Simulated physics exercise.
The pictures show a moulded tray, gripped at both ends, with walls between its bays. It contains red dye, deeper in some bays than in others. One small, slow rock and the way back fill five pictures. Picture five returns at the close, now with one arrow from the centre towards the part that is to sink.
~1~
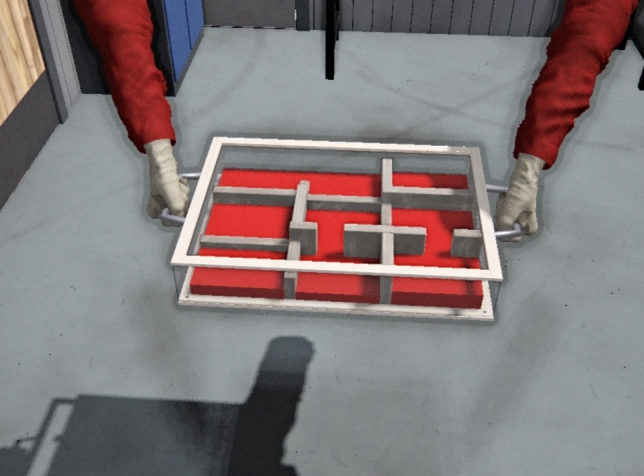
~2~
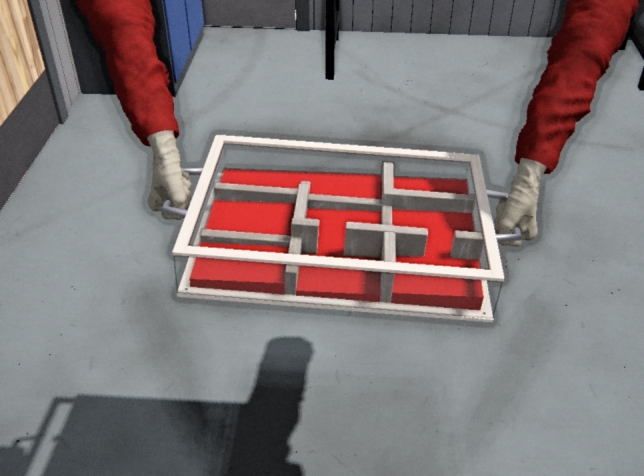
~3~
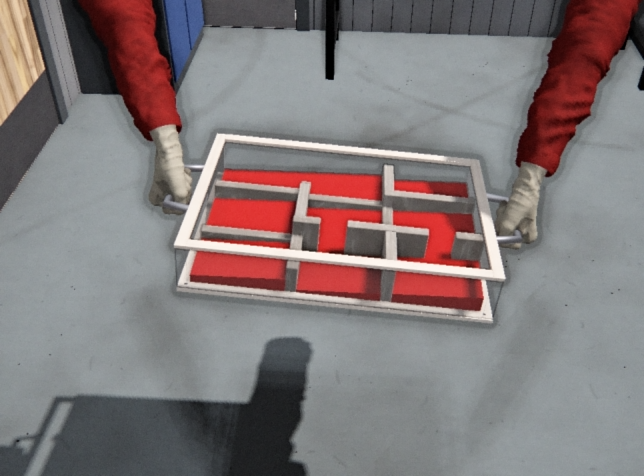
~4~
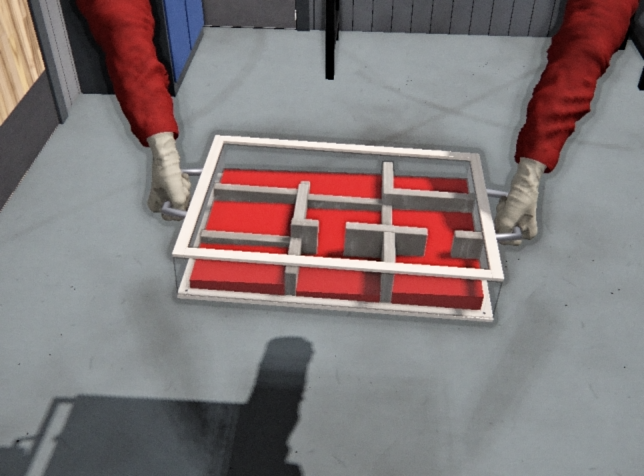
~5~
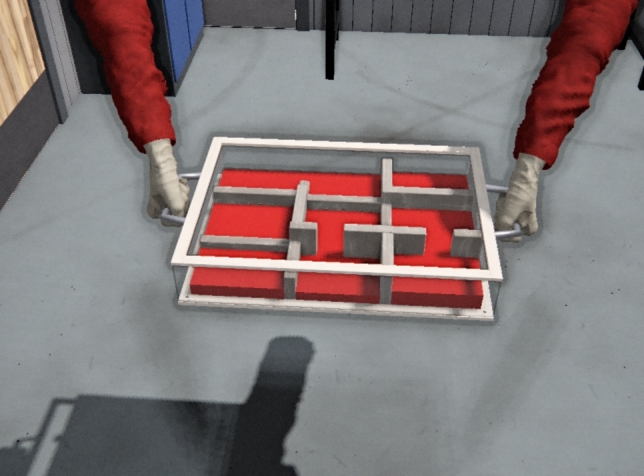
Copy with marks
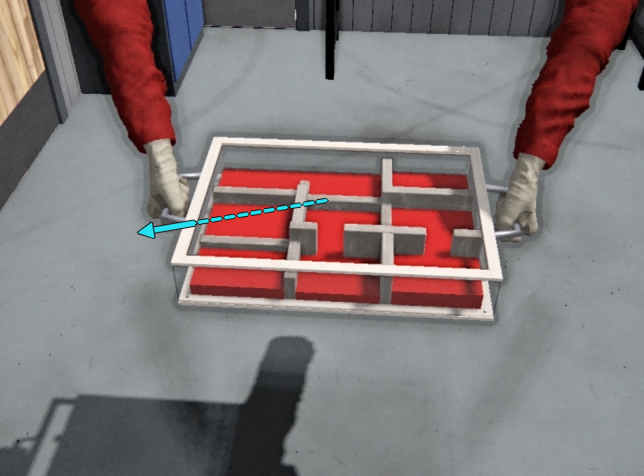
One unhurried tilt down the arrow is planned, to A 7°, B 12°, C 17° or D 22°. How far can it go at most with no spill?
Tilt C.
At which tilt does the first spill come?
That would be D.
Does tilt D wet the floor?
Yes, that goes wrong.
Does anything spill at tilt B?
No.
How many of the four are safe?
Three of them.
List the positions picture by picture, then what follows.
In the first frame, the tray is level; deepest in the back right bay, at (427, 189), shallowest in the central.
In the second frame, tipped about 3° down to the back right; no wall is crossed.
In the third frame, tipped about 6° down to the back right; no wall is crossed.
In the fourth frame, tipped about 3° down to the back right; no wall is crossed.
In the fifth frame, the tray is level; deepest in the back right bay, at (427, 189), shallowest in the front middle.
The arrow ends at (143, 231).
Choosing A, nothing spills; the back left bay holds the most.
Choosing B, nothing spills; the back left bay holds the most.
Choosing C, nothing spills; the front left bay holds the most.
Choosing D, about 4 % goes over the rim.
